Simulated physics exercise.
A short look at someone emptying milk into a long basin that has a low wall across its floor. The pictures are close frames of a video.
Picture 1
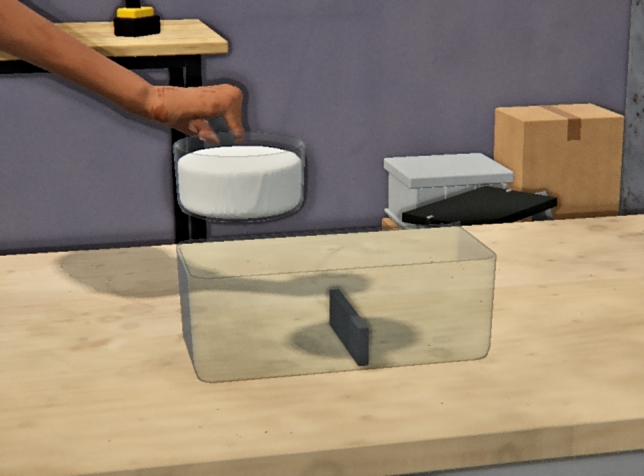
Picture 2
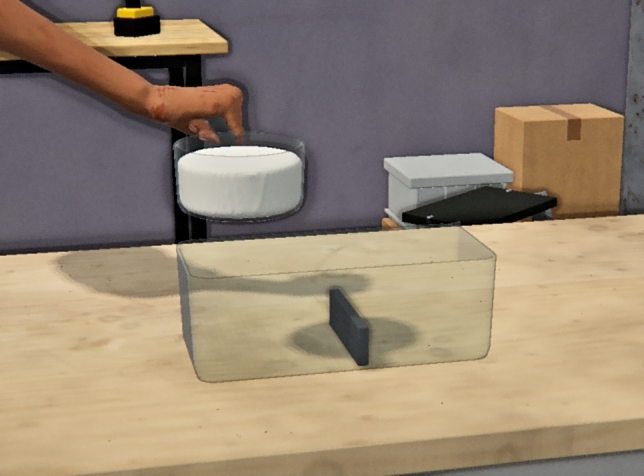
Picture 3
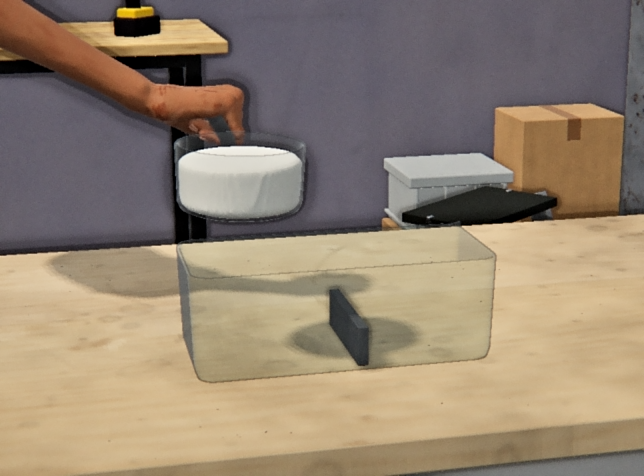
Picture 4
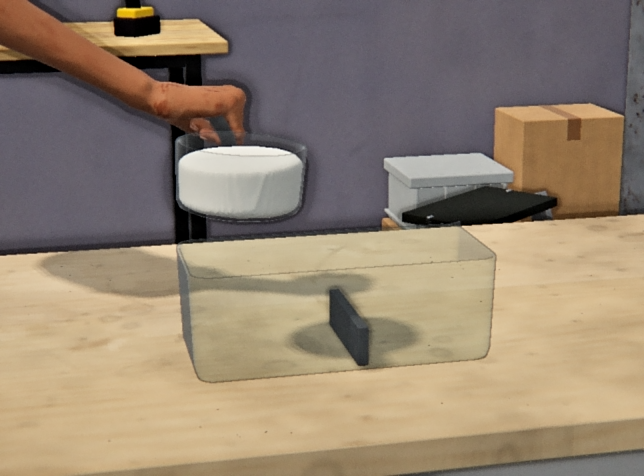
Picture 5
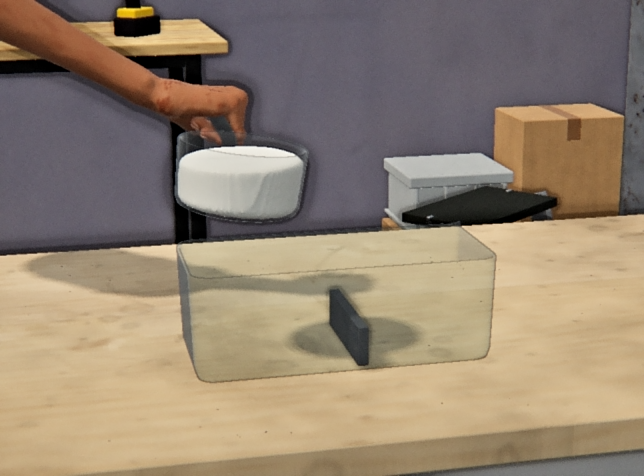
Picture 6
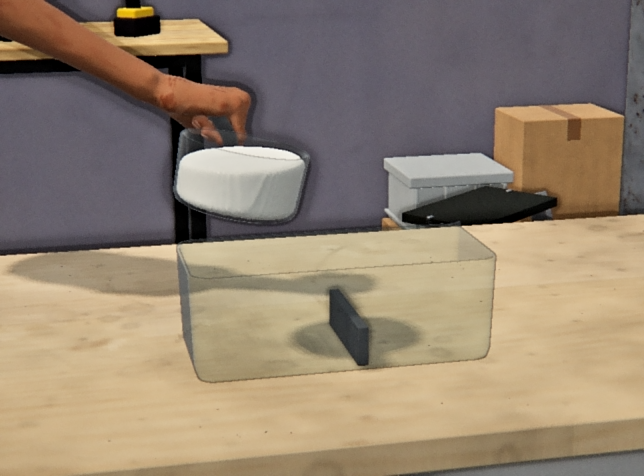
A hand gradually tilts a clear round container of white milk rightward above a long basin.
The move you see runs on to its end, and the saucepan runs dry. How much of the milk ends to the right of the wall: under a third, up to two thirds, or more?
The share right of the wall is between a third and two thirds.
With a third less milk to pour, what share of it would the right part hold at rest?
About 30 per cent.
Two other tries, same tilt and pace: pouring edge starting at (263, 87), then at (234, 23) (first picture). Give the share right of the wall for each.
The first gives 20 %, the second 5 %.
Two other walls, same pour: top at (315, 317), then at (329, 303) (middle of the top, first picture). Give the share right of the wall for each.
The first gives 80 %, the second 70 %.
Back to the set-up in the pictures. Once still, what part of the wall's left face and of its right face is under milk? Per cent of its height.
Some 30 per cent left and 40 right.
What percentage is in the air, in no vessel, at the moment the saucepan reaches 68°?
Near 25 %.
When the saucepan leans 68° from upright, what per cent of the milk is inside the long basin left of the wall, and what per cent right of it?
Left about 5, right about 20.
A moment on, the saucepan is tipped part way and 49 per cent is still to pour, 5 is left of the wall and 20 right of it.
Next, the saucepan is tipped right over and 5 per cent is still to pour, 39 is left of the wall and 53 right of it.
Then the saucepan is tipped right over and 0 per cent is still to pour, 46 is left of the wall and 54 right of it.
Later the saucepan is tipped right over and 0 per cent is still to pour, 46 is left of the wall and 54 right of it.
Finally, 46 per cent lies left of the wall, 54 right of it and 0 outside.
